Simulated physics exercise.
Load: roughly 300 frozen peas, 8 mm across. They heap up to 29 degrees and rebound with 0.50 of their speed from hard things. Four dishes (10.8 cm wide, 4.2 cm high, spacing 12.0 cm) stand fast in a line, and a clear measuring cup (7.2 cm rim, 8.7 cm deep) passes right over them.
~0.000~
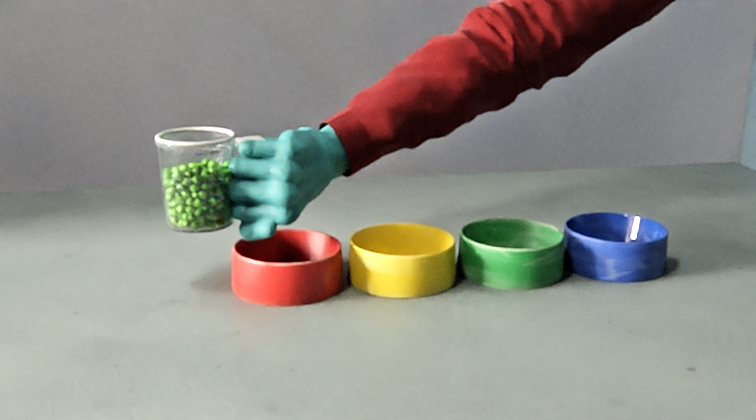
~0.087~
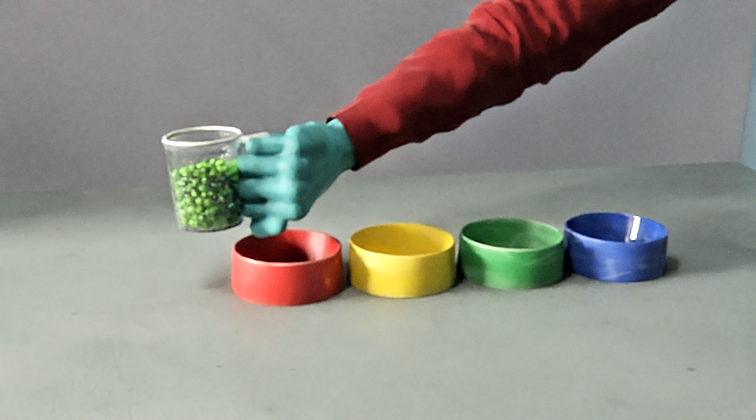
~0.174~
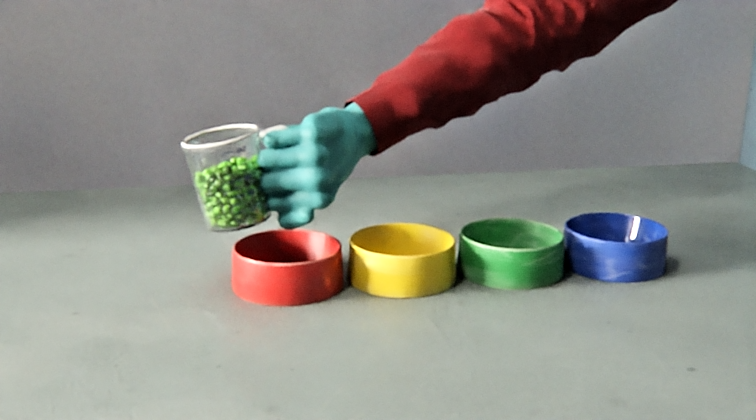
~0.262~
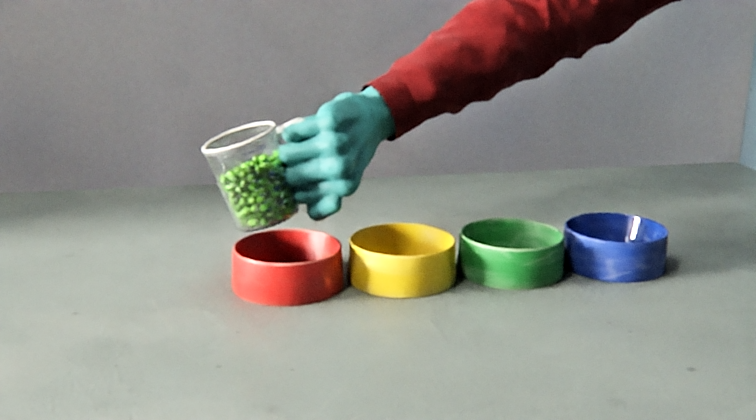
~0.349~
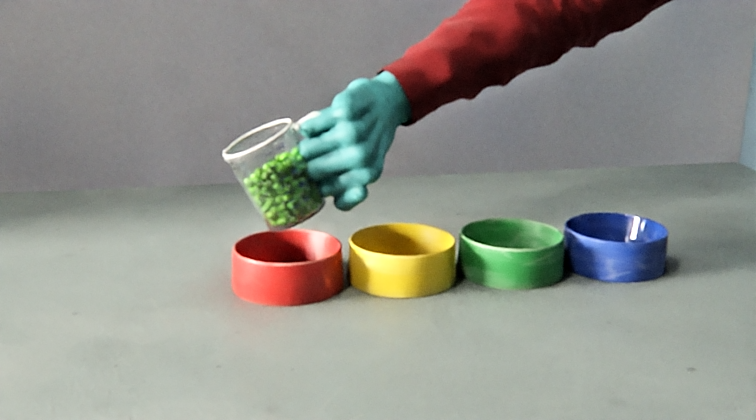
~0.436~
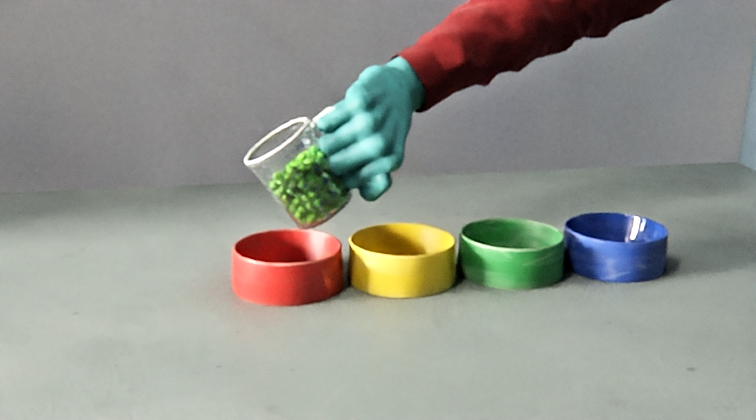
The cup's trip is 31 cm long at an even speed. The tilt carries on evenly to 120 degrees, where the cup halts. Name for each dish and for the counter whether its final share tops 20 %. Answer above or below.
Red: Below, blue: Below, green: Below, yellow: Above, counter: Above.
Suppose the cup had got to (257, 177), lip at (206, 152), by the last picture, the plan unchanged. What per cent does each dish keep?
Red 0; blue 0; green 10; yellow 60.
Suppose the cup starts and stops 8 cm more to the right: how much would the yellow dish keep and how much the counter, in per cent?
In that case yellow 0; counter 0.
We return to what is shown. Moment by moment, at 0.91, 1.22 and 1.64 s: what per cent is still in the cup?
In turn: 100, 90, 10.
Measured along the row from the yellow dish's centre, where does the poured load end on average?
About 3 cm to its right.
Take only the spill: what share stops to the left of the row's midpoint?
Some 60 per cent.
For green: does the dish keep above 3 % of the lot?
Green yes.
Then, at 0.91 s, tilt 75 degrees; cup holds 100 %.
After 1.22 s, tilt 102 degrees; cup holds 90 %, yellow 5 %.
Then, at 1.64 s, tilt 120 degrees; cup holds 10 %, green 10 %, yellow 45 %.
In the end, at 2.4 s, red 0 %, blue 0 %, green 5 %, yellow 50 %, counter 40 %.
